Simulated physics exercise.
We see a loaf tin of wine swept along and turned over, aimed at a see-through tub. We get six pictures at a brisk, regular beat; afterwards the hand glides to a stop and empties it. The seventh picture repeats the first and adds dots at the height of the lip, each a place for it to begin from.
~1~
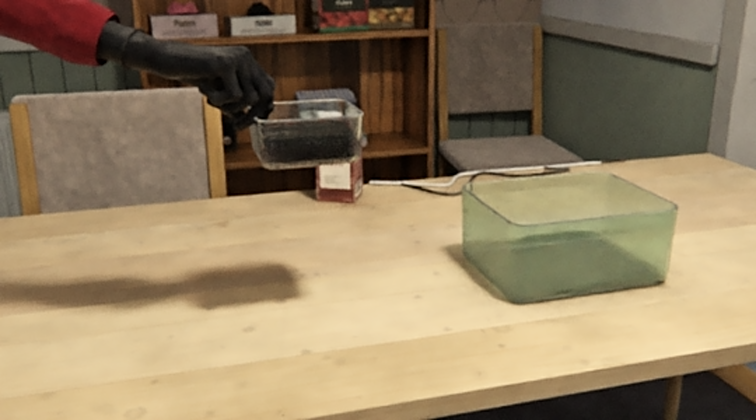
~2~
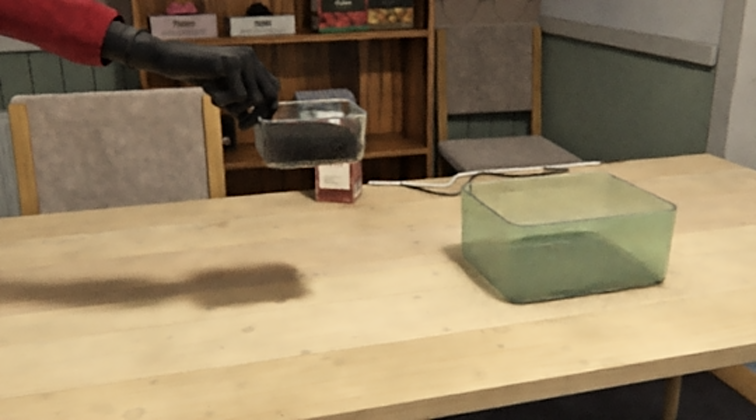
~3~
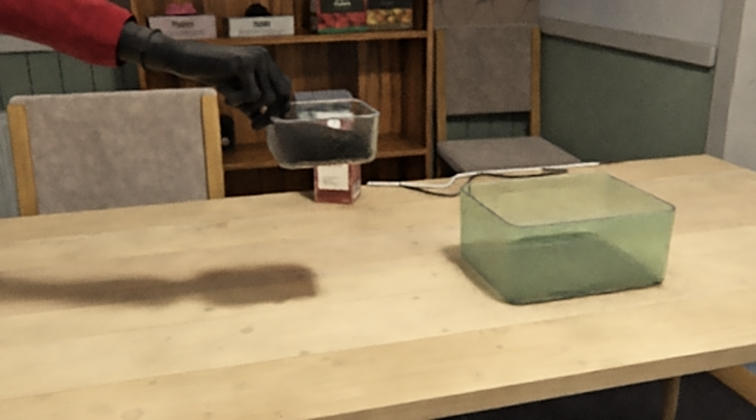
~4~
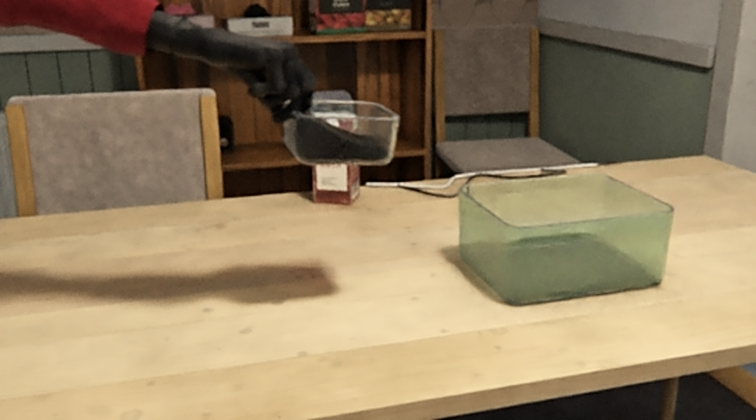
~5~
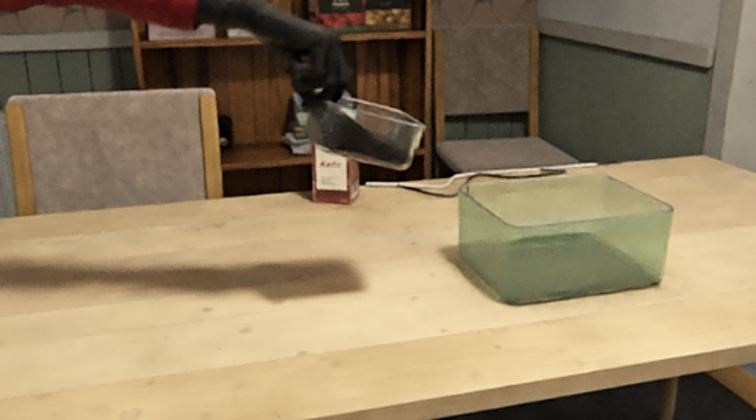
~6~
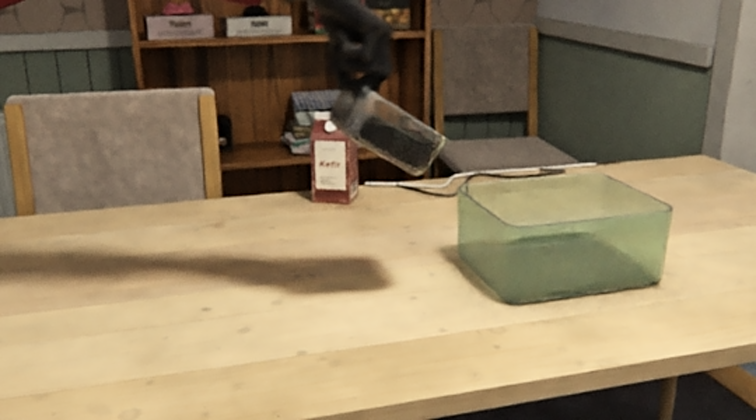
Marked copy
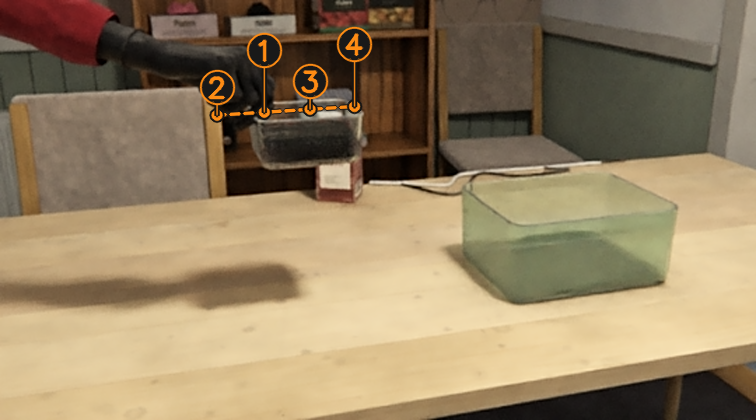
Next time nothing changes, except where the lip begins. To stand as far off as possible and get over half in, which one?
Choose 3.
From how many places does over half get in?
Two of them.
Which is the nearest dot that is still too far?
That is dot 1.
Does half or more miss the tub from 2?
Yes, it does.
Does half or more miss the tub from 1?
Yes, it does.
In orange, 1 at (264, 112); 2 at (217, 115); 3 at (310, 109); 4 at (354, 106).
With 1, about 17 % lands in the tub, 78 % falls short and 4 % goes beside or beyond.
With 2, about 0 % lands in the tub, 97 % falls short and 3 % goes beside or beyond.
With 3, about 68 % lands in the tub, 25 % falls short and 7 % goes beside or beyond.
With 4, about 82 % lands in the tub, 7 % falls short and 11 % goes beside or beyond.
